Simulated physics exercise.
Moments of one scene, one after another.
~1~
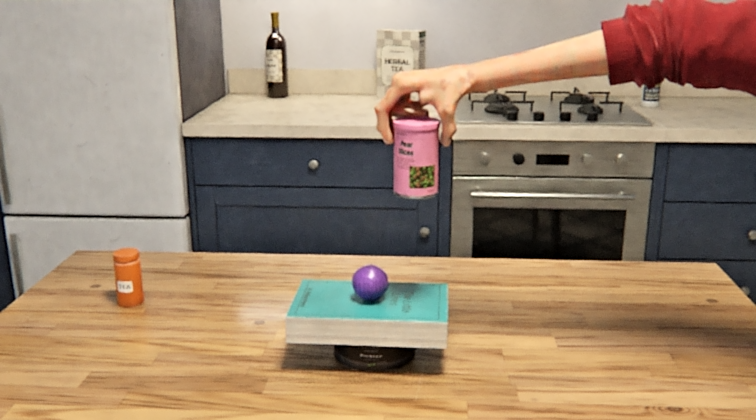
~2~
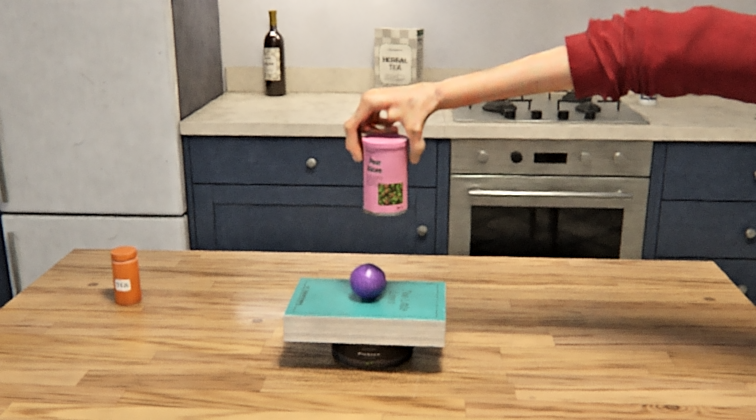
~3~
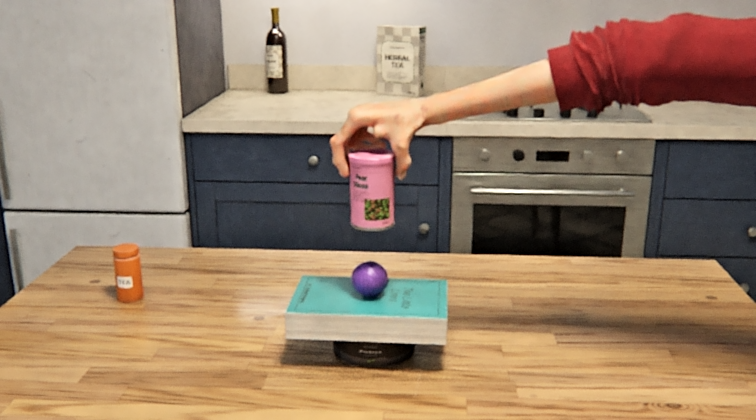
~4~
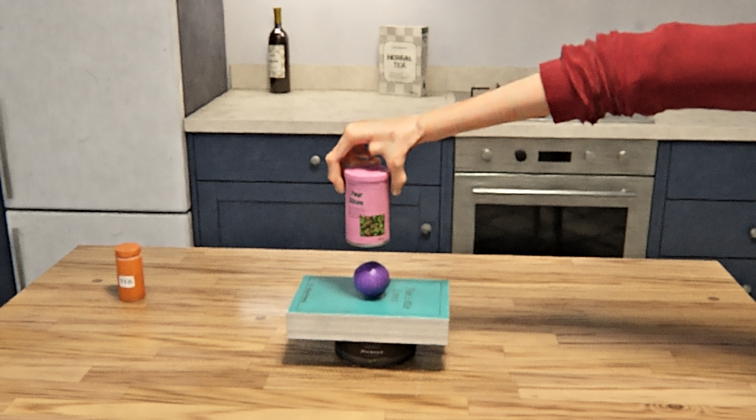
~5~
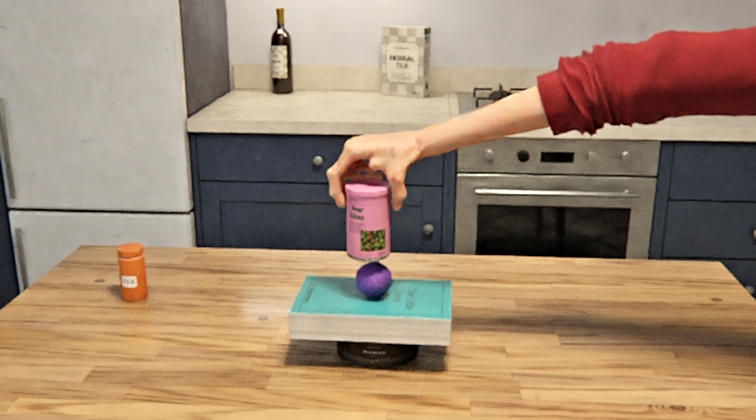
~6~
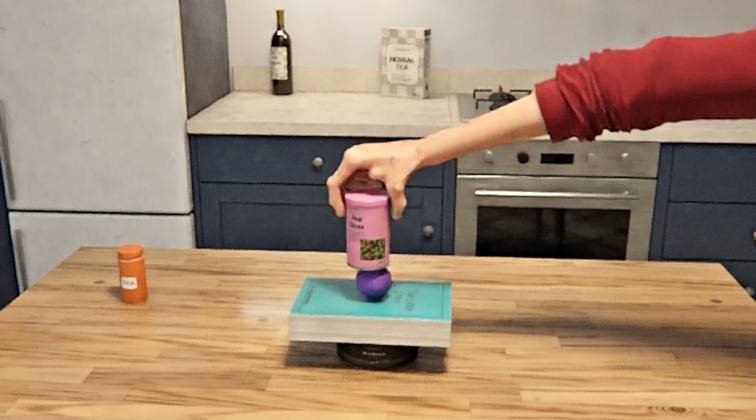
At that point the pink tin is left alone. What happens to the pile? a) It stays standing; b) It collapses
(b) It collapses.
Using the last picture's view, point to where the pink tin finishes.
The object finishes somewhere near (197, 329).
Then, 0.50 s on from there, pink tin now fallen.
Then, 0.70 s on from there, things are still on the move.
Then, 0.90 s on from there, as before.
In the end, fallen, pink tin; the other 4 unmoved. At the end, from the last picture's camera, pink tin near (197, 328). The pile comes apart.
